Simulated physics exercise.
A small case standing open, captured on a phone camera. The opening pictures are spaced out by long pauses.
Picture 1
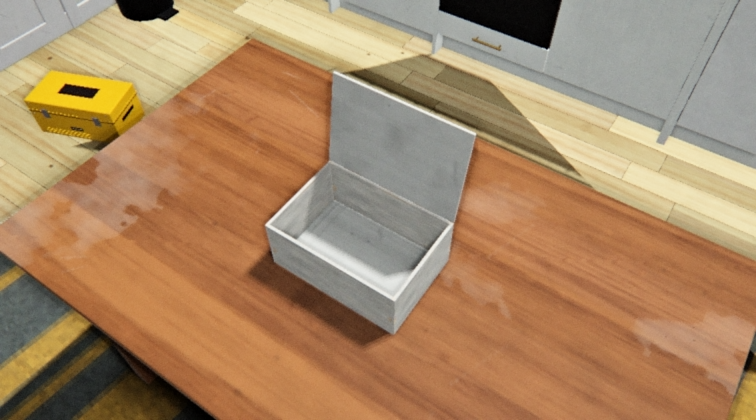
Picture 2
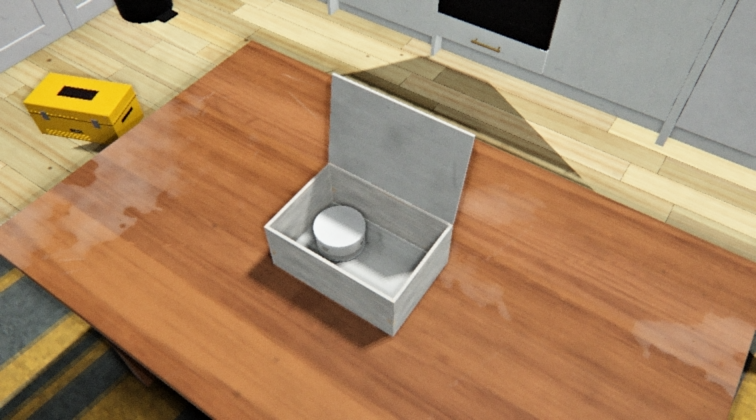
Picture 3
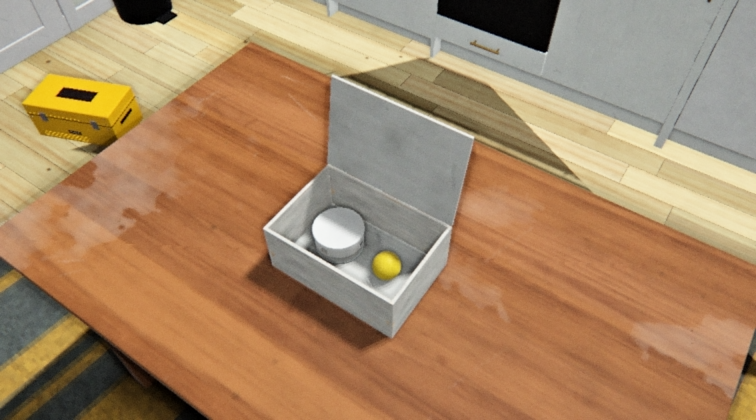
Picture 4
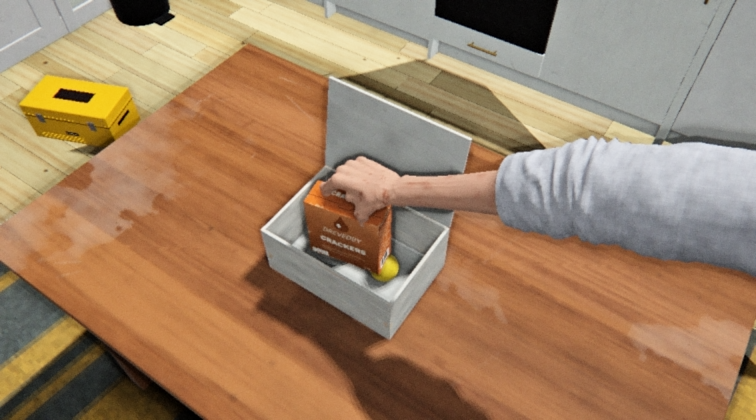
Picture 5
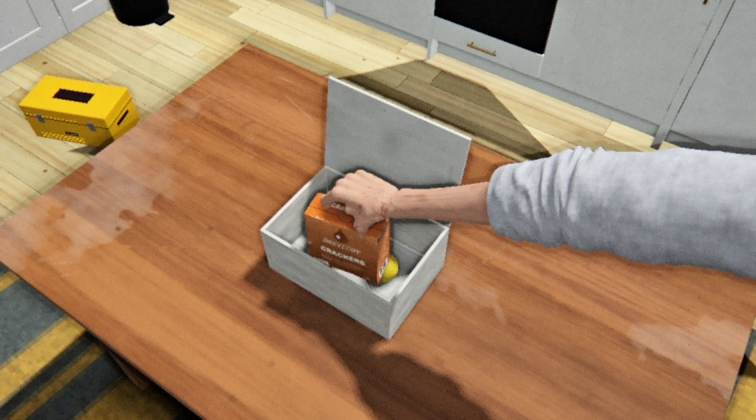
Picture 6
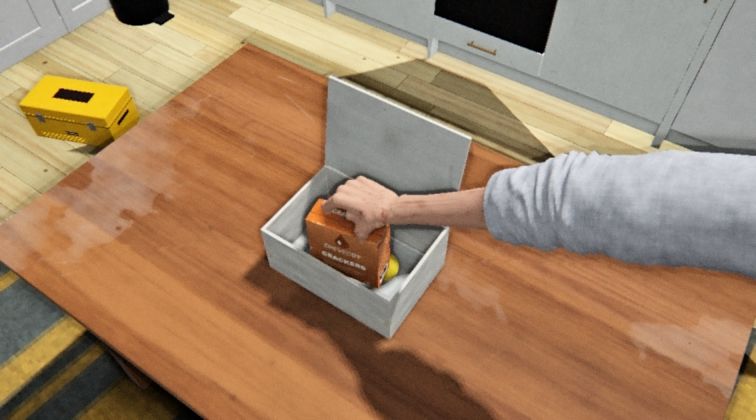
At first, an open grey box sits empty on a wooden table, then a round pale object appears inside it, followed by a yellow lemon to the right. A hand reaching in from the right then holds an orange packet of crackers in the box, lowering it slightly among them.
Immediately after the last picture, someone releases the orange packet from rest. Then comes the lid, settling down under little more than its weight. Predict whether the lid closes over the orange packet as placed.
It does not close.
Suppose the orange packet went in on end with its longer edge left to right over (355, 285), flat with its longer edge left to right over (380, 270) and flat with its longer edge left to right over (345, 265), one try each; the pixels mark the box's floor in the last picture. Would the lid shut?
First try: A gap remains; second try: No gap; third try: No gap.
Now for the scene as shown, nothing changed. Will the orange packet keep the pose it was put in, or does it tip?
The orange packet ends up leaning.
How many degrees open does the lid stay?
Measured angle - around 18°.
Then, 1.20 s past the last view, lid starting down; orange packet rocked 39° from its first pose near (361, 264); yellow lemon displaced about its own width.
Then, 1.80 s past the last view, lid 34° above the rim; orange packet rocked 39° from its first pose near (361, 264); yellow lemon displaced about its own width.
Finally, lid 18° above the rim; down or leaning hard in the box, orange packet; moved from the start, yellow lemon; white tub still in place. Final places as the last picture's camera would see them, orange packet near (363, 261).
